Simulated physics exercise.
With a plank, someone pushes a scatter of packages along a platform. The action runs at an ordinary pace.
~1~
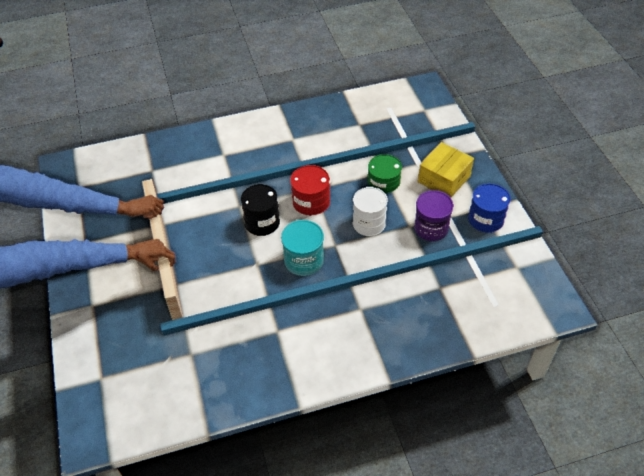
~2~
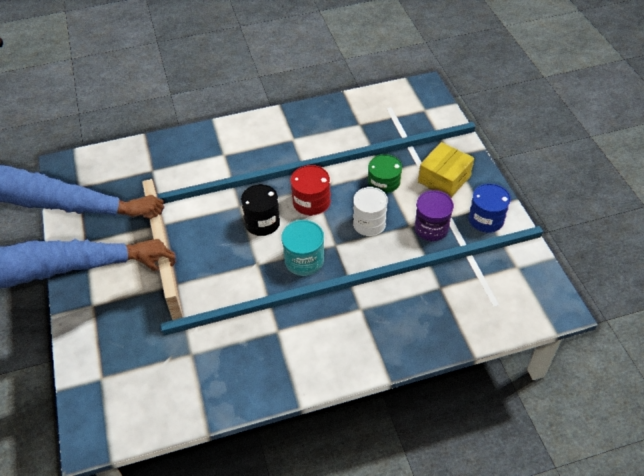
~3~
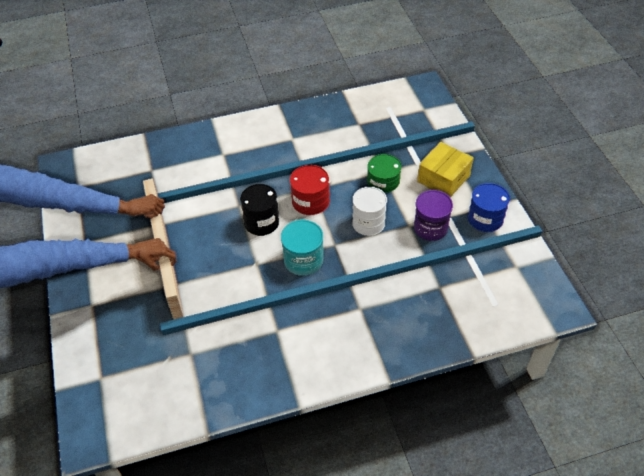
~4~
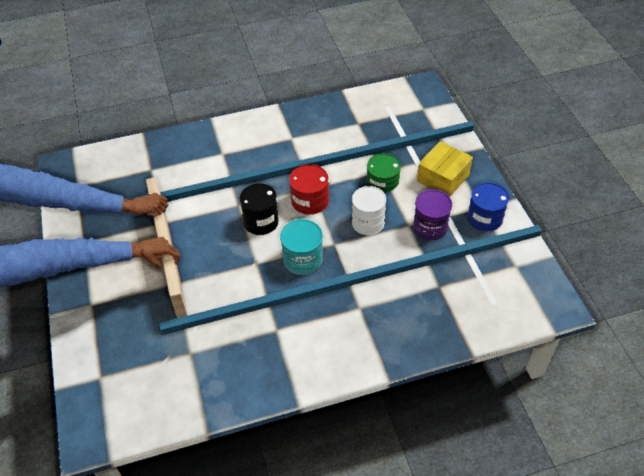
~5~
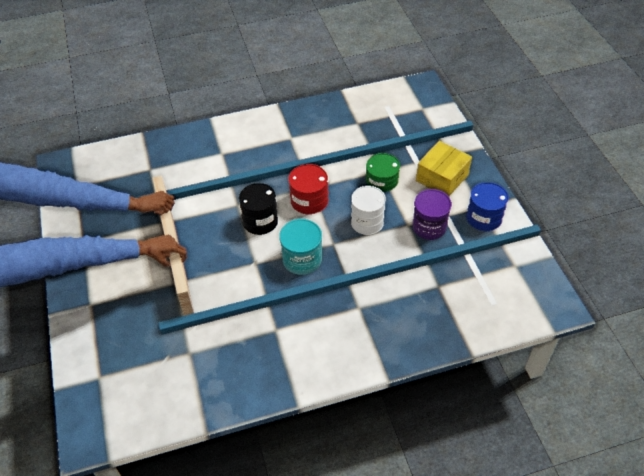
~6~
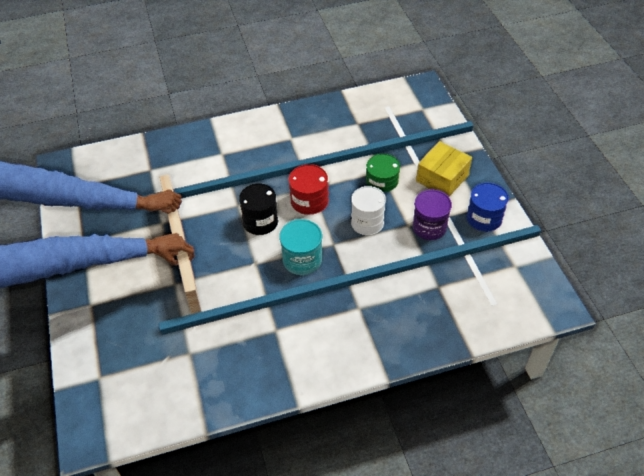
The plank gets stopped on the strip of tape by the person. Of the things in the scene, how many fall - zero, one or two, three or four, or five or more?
Of those, one or two fall.
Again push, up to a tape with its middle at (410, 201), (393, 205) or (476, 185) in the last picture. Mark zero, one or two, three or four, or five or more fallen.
In the order of the places given: None; zero; at least five.
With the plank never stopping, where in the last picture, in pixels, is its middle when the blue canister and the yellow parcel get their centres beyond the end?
The middle would be close to (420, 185) and then close to (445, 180).
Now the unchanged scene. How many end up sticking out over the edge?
I'd say 1 of them.
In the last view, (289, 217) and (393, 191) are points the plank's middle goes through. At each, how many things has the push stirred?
3 by the first point, 8 by the second.
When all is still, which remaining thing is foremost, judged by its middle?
It's the yellow parcel.
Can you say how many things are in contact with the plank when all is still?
3 are in contact with it.
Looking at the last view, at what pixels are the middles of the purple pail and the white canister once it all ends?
In the last picture the first middle sits at (506, 201) and the other at (473, 183).
Soon after, none off yet; blue canister at rest near (487, 207); yellow parcel at rest near (444, 170); purple pail at rest near (431, 215).
After that, none off yet; blue canister displaced a little near (494, 206); yellow parcel displaced a little near (454, 172); purple pail displaced about its own width near (460, 211).
In the end, the number that fall off is one or two; gone, blue canister.
